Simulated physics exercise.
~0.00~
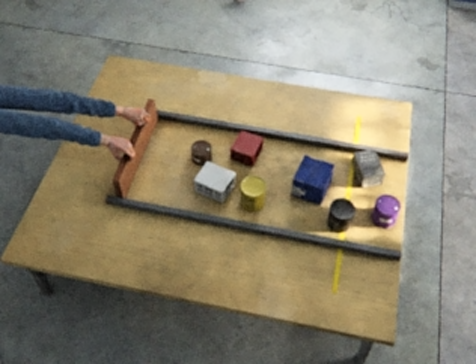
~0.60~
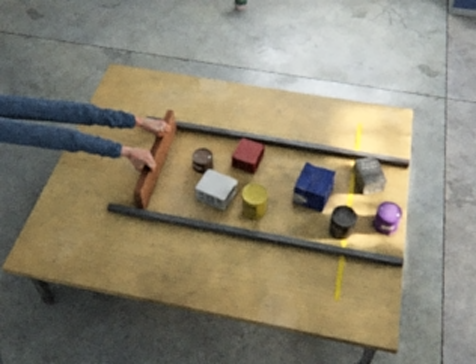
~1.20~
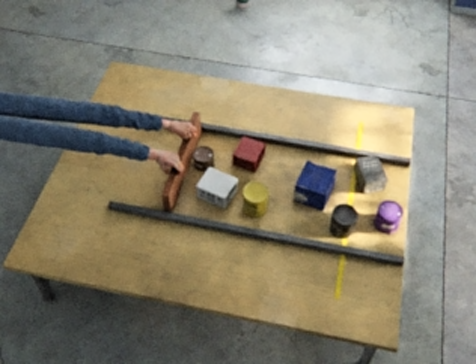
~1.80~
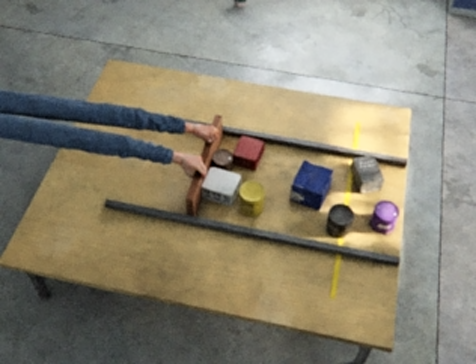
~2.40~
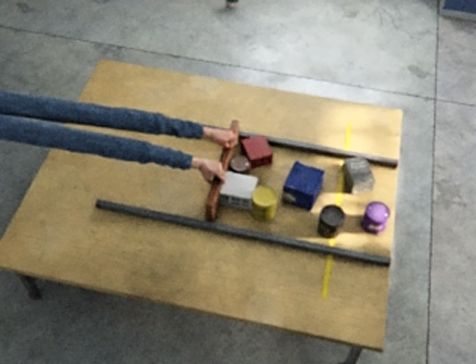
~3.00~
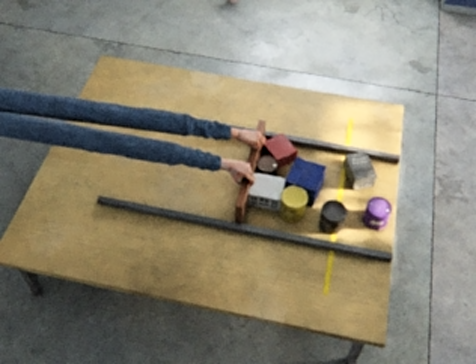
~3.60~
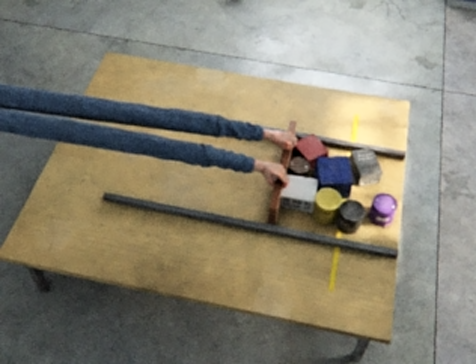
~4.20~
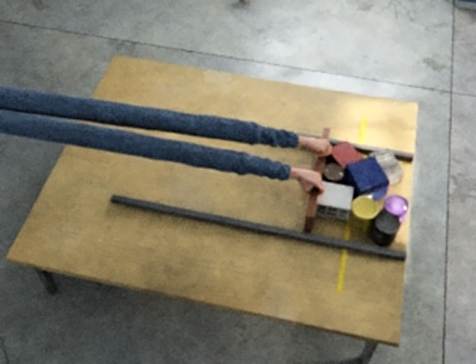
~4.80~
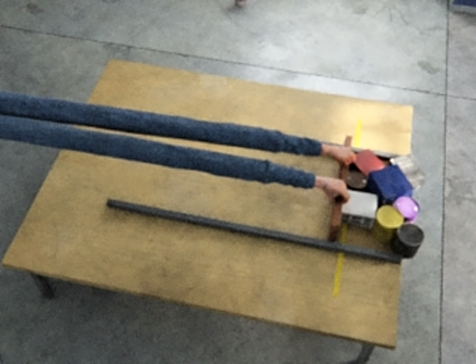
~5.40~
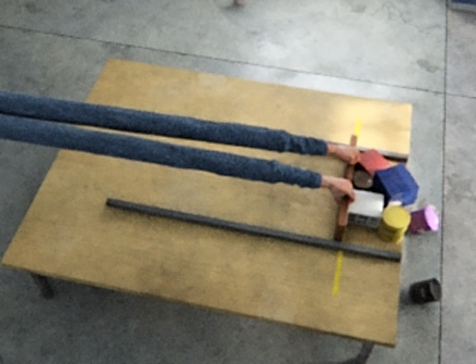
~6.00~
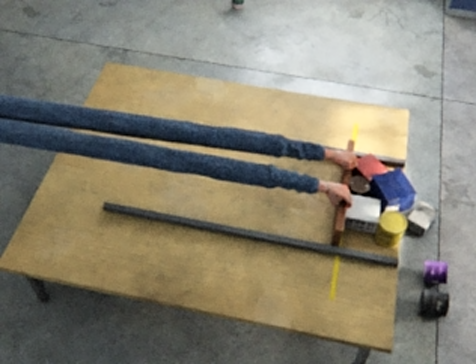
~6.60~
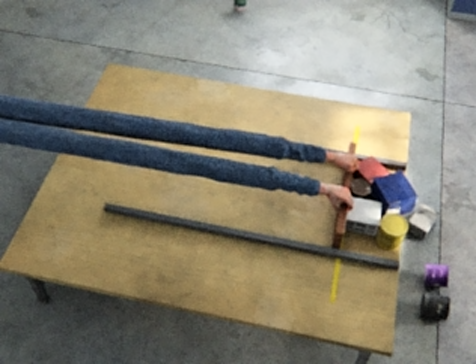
Two hands pushed a reddish plank rightward between two dark bars on a wooden table, gathering boxes and tubs toward the edge and stopping at the yellow tape. The black and purple tubs fell to the floor, while several other items stayed bunched at the edge.
